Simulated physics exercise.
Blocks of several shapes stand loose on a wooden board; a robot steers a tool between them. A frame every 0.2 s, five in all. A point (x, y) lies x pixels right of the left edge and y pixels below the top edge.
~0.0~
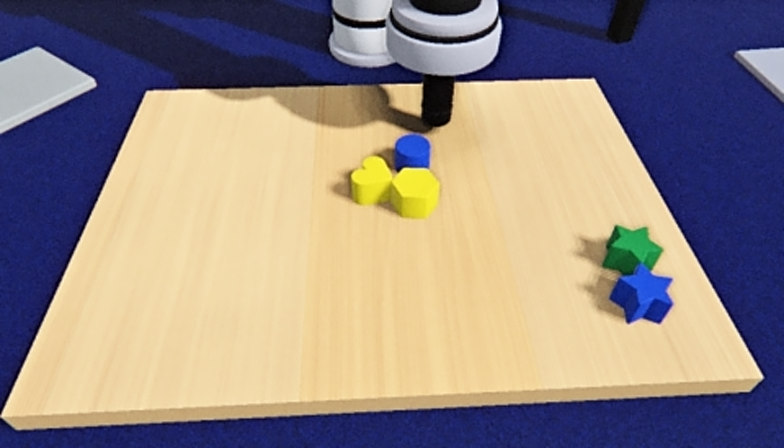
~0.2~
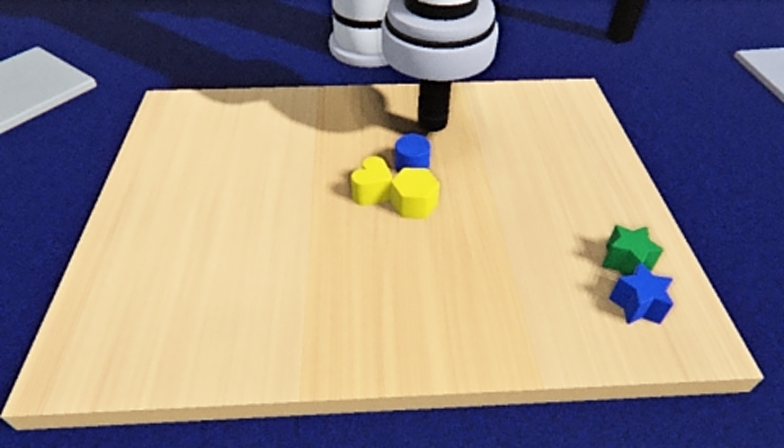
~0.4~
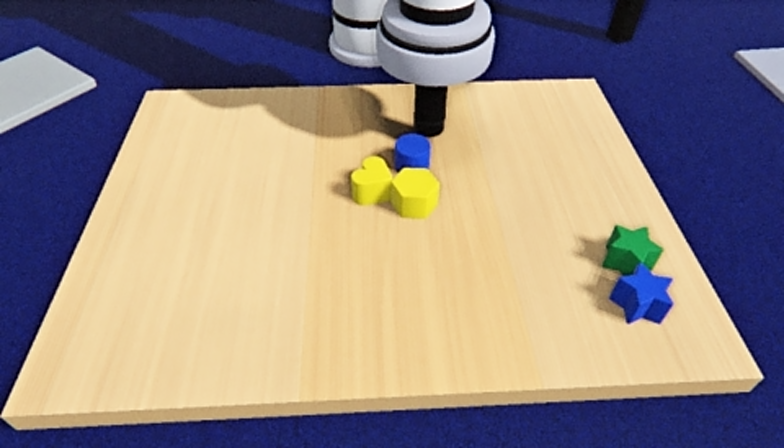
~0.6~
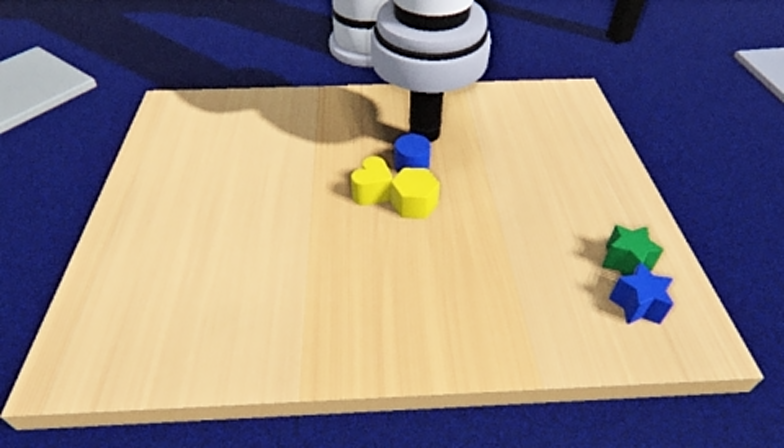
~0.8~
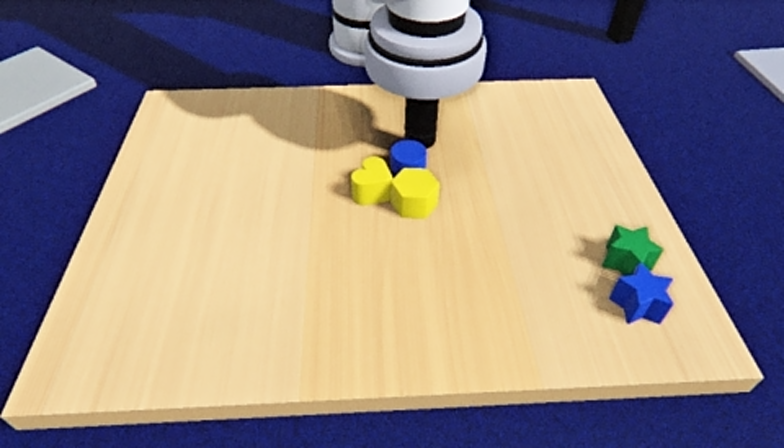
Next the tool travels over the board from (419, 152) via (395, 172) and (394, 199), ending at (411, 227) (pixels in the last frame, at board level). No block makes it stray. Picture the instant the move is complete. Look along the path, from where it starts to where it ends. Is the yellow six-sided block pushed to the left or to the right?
It shifts leftward.
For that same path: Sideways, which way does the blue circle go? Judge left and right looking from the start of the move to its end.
Answer: Rightward.
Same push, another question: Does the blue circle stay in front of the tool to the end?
No
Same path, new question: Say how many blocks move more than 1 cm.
I'd say three or more blocks get moved.
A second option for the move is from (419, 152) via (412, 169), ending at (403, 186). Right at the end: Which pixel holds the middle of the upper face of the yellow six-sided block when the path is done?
The middle of its top is at (413, 201).
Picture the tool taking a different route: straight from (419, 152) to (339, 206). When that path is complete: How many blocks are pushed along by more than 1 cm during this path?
It displaces three or more.
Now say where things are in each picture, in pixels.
Tip of the tool (436, 119), middles of tops, yellow heart (372, 171), blue circle (413, 144), yellow six-sided block (415, 182), in the first picture.
Tool (432, 124), nothing pushed, in the second picture.
Tool (429, 129), nothing pushed, in the third picture.
Tool (425, 135), nothing pushed, in the fourth picture.
Tool (420, 141), yellow heart (372, 171), blue circle (409, 151), yellow six-sided block (415, 182), in the fifth picture.
On the path given first. One third of the way, tool (395, 161); yellow heart (353, 186); blue circle (386, 173); yellow six-sided block (414, 194), turned 50° anticlockwise.
Two thirds of the way, tool (395, 188); yellow heart (338, 196), turned 20° clockwise; blue circle (375, 200); yellow six-sided block (417, 204), turned 80° anticlockwise.
At the end, tool (411, 216); yellow heart (338, 196), turned 25° clockwise; blue circle (374, 215); yellow six-sided block (442, 228), turned 105° anticlockwise.
